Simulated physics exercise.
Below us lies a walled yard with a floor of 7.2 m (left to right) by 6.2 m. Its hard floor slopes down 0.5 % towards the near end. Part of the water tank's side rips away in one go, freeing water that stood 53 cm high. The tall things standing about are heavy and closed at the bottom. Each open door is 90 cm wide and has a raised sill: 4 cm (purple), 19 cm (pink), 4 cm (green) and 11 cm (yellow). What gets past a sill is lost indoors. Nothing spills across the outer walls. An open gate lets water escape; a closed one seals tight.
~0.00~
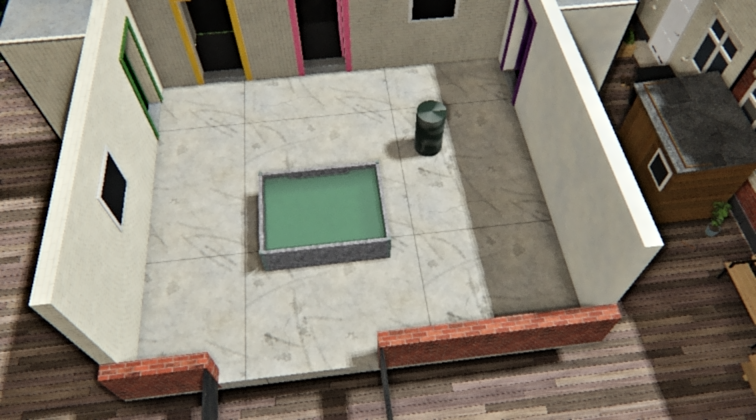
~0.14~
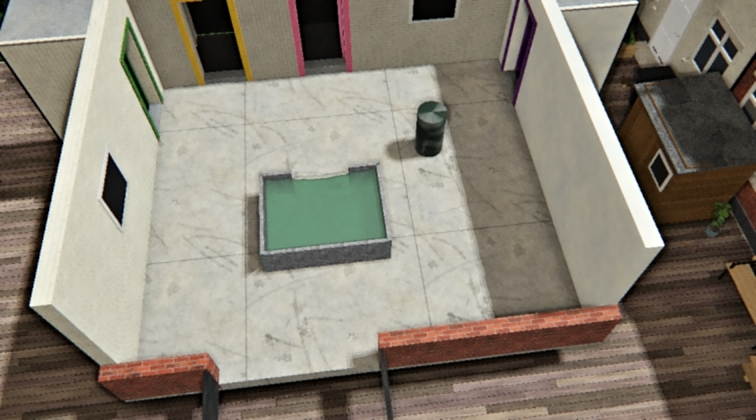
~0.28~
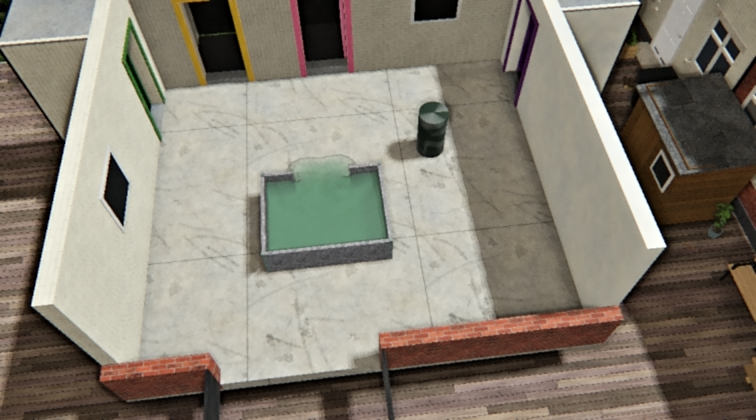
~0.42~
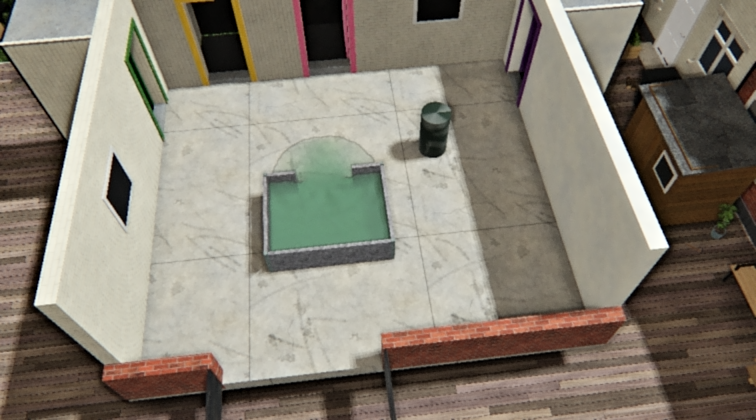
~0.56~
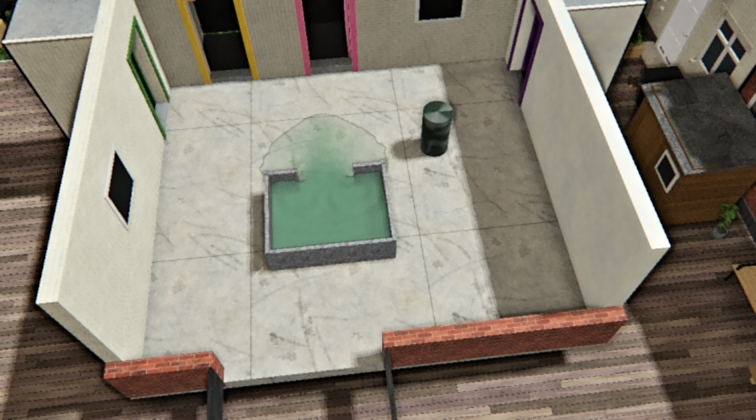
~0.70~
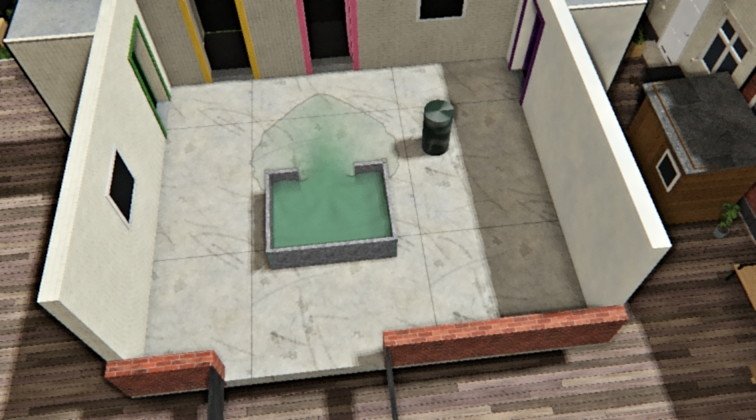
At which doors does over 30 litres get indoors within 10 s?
Within that time: At the purple door it exceeds the limit; at the pink door it stays under the limit; at the green door it goes over the limit; at the yellow door it stays under the limit.
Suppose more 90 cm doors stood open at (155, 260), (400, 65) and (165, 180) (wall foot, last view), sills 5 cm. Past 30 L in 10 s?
In turn: Under, past it, not over.
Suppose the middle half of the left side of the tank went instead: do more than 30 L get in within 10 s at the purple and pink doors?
Then: Purple under, pink under.
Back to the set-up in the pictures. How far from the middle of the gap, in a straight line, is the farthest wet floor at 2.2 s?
Some 4.4 m out.
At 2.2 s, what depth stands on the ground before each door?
In cm: Purple 0, pink 22, green 0, yellow 15.
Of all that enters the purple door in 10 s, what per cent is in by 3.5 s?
About 5 per cent.
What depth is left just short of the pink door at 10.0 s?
Some 4.0 cm.
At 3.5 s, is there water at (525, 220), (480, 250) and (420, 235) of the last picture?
In turn: Still dry, dry, not reached.
After 1.4 s water covers 20 % of the floor and is deepest (27 cm) near (324, 179); purple door not reached, pink door 22 cm at the sill, 0 L in, green door not reached, yellow door not reached.
After 2.2 s water covers 30 % of the floor and is deepest (22 cm) near (308, 84); purple door not reached, pink door 22 cm at the sill, 3 L in, green door not reached, yellow door 15 cm at the sill, 2 L in.
After 3.5 s water covers 35 % of the floor and is deepest (18 cm) near (179, 95); purple door 11 cm at the sill, 5 L in, pink door 13 cm at the sill, 6 L in, green door 13 cm at the sill, 20 L in, yellow door 10 cm at the sill, 7 L in.
After 6.0 s water covers 55 % of the floor and is deepest (11 cm) near (167, 129); purple door 10 cm at the sill, 68 L in, pink door 8 cm at the sill, 6 L in, green door 11 cm at the sill, 96 L in, yellow door 6 cm at the sill, 7 L in.
After 10.0 s water covers 85 % of the floor and is deepest (6 cm) near (580, 326); purple door 6 cm at the sill, 103 L in, pink door 4 cm at the sill, 7 L in, green door 6 cm at the sill, 136 L in, yellow door 5 cm at the sill, 7 L in.
